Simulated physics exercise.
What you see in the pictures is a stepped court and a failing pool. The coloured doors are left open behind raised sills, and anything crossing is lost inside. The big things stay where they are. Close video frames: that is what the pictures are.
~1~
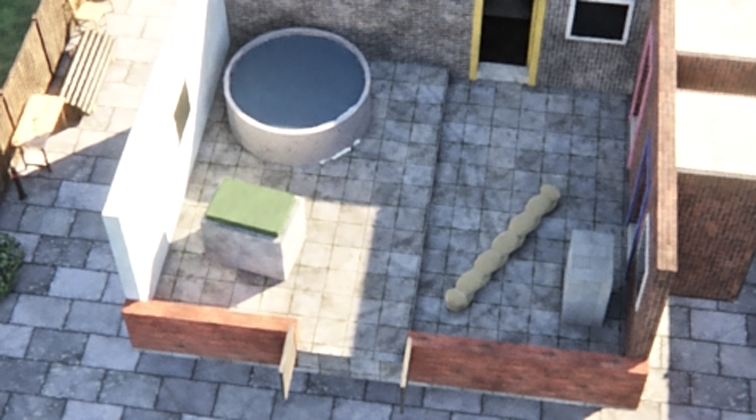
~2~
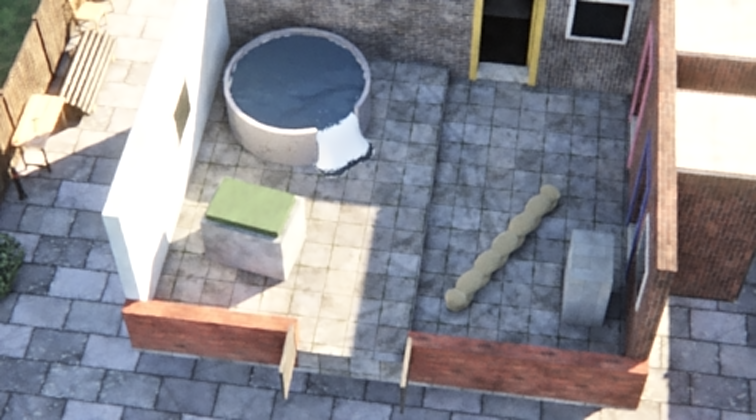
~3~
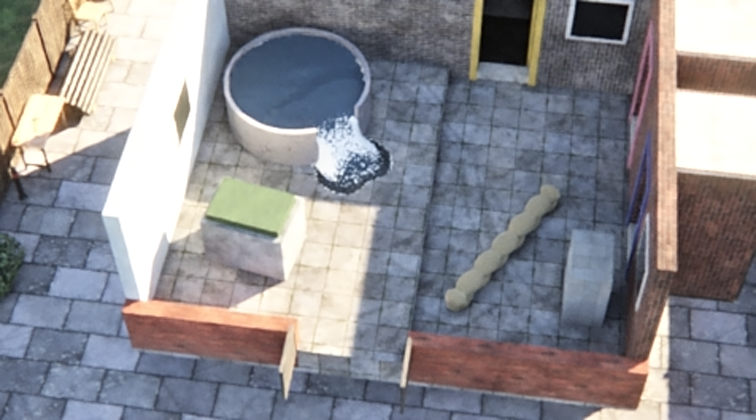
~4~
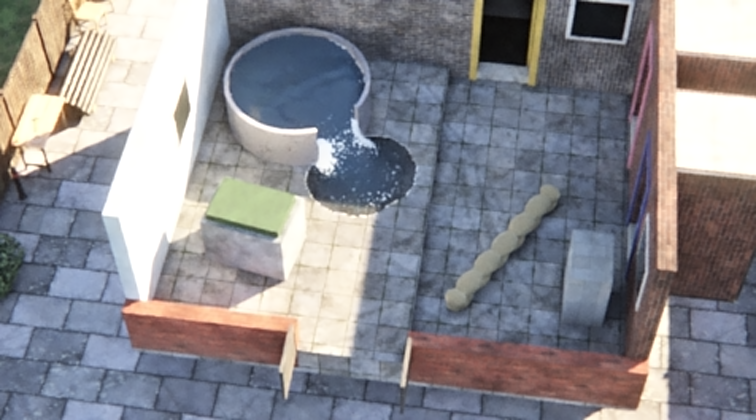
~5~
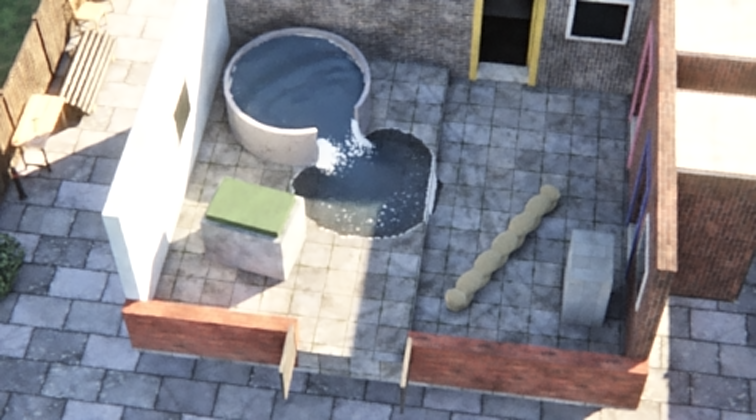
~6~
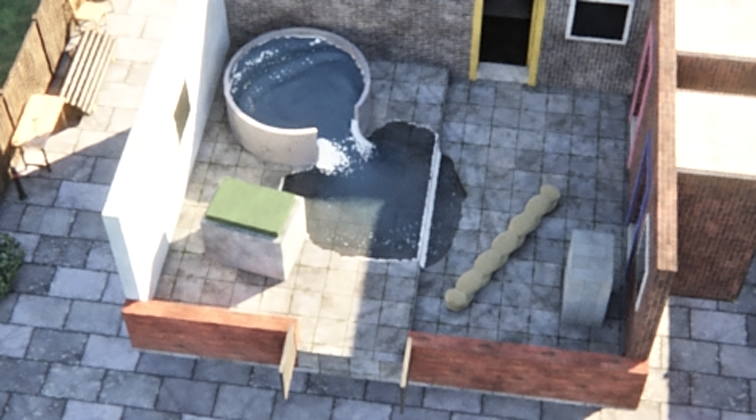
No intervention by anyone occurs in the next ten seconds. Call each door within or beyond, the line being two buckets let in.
Yellow door - within; blue door - within; pink door - within.
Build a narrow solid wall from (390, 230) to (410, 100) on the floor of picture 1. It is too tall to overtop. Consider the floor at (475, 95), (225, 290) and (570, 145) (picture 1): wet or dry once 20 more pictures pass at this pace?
First soaked, then soaked, then spared.
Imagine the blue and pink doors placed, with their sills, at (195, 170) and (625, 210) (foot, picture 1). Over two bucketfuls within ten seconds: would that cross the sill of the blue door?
Well, the blue one never reaches the limit, I reckon.
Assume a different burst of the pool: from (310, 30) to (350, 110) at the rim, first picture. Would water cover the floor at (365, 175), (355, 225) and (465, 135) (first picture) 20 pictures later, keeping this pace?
Point by point: Unwetted; unwetted; soaked.
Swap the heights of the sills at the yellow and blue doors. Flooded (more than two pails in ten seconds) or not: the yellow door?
The yellow one falls short.
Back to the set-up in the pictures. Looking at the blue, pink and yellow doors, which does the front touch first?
The pink-painted one.
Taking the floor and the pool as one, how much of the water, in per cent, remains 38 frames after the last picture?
Roughly 90 parts in every hundred.
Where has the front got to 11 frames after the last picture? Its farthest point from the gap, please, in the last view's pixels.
Pixel estimate: (561, 377).
A moment on, water covers 30 % of the floor; the yellow door not reached, the blue door not reached, the pink door not reached.
Next, water covers 40 % of the floor; the yellow door not reached, the blue door not reached, the pink door not reached.
Then, water covers 55 % of the floor; the yellow door not reached, the blue door not reached, the pink door wet at the sill, nothing in.
Later, water covers 70 % of the floor; the yellow door wet at the sill, nothing in, the blue door wet at the sill, nothing in, the pink door wet at the sill, nothing in.
In the end, water covers 75 % of the floor; the yellow door wet at the sill, nothing in, the blue door wet at the sill, nothing in, the pink door wet at the sill, nothing in.
